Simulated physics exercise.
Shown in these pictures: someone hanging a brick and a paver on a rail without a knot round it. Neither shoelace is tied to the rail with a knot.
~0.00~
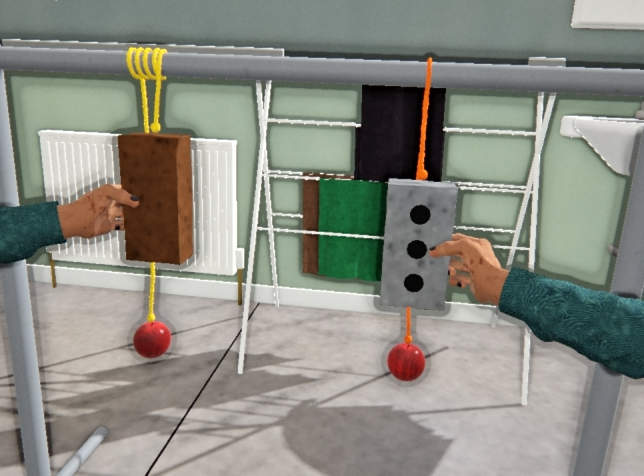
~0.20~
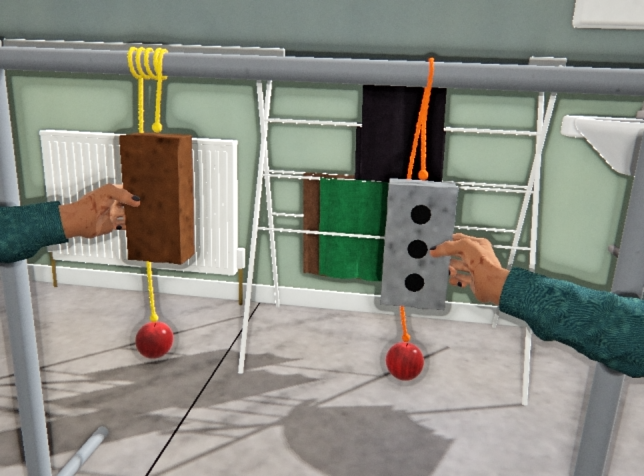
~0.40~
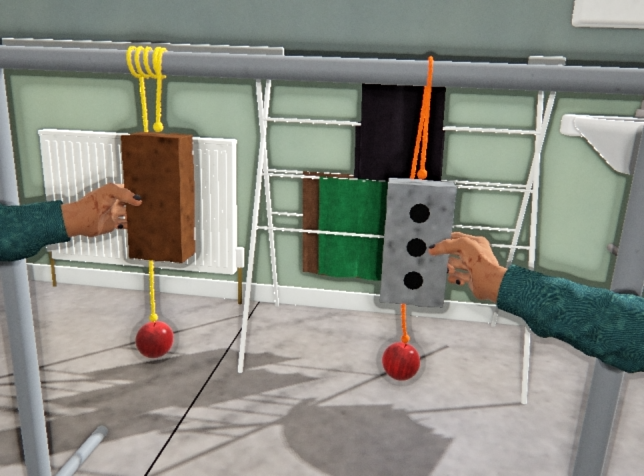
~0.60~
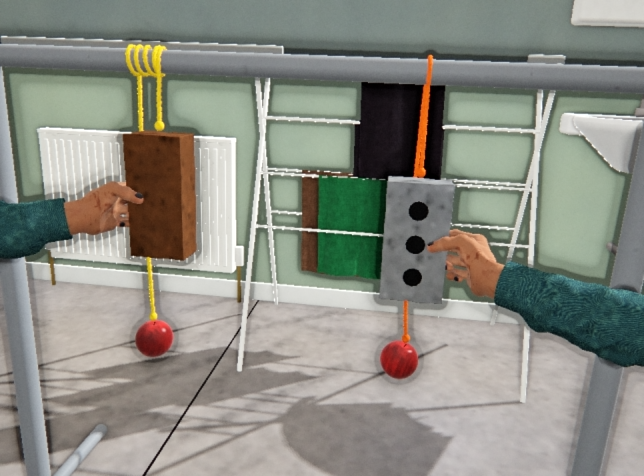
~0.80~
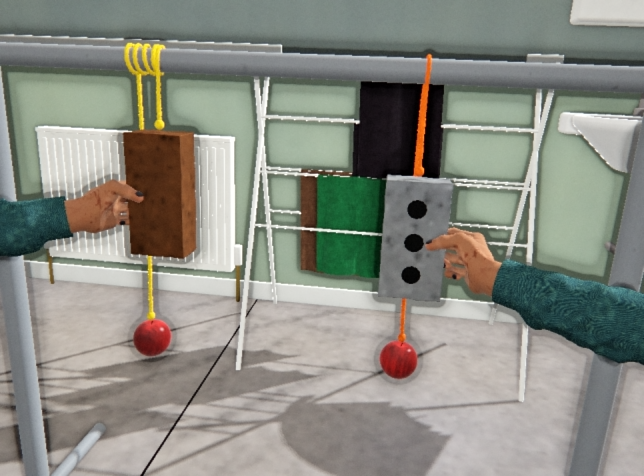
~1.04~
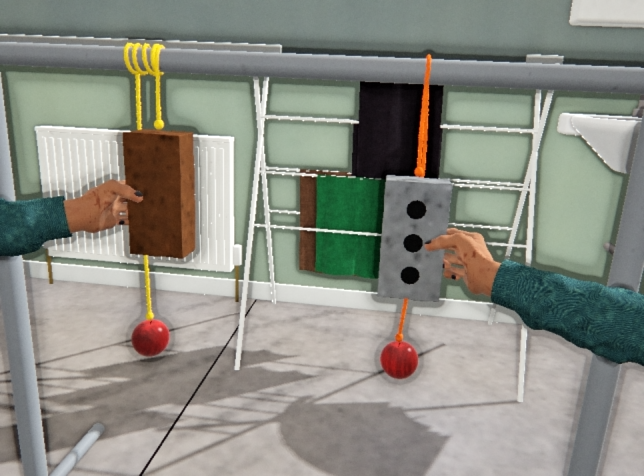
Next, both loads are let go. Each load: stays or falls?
As I see it, most likely the brick stays where it is the whole time. Most likely the paver ends up lower than it started.
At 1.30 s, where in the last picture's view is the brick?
Position at that time: (157, 154).
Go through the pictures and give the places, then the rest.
Brick (158, 198); paver (416, 245); left apple (152, 340); right apple (406, 362), in the first frame.
Brick (160, 198); paver (417, 245), in the second frame.
Brick (161, 197); paver (416, 243), in the third frame.
Brick (162, 196); paver (415, 240), in the fourth frame.
Brick (162, 194); paver (413, 238), in the fifth frame.
Brick (162, 194); paver (413, 239); left shoelace wound several times round the rail; right shoelace only laid over the rail, in the sixth frame.
Around 1.30 s, brick in the air near (157, 154); paver dropping near (407, 302).
Around 1.64 s, brick in the air near (156, 172); paver on the floor.
Around 1.96 s, brick in the air near (161, 176); paver on the floor.
Finally, brick in the air near (156, 179); paver on the floor. The brick is held and the paver pulls its rope through.
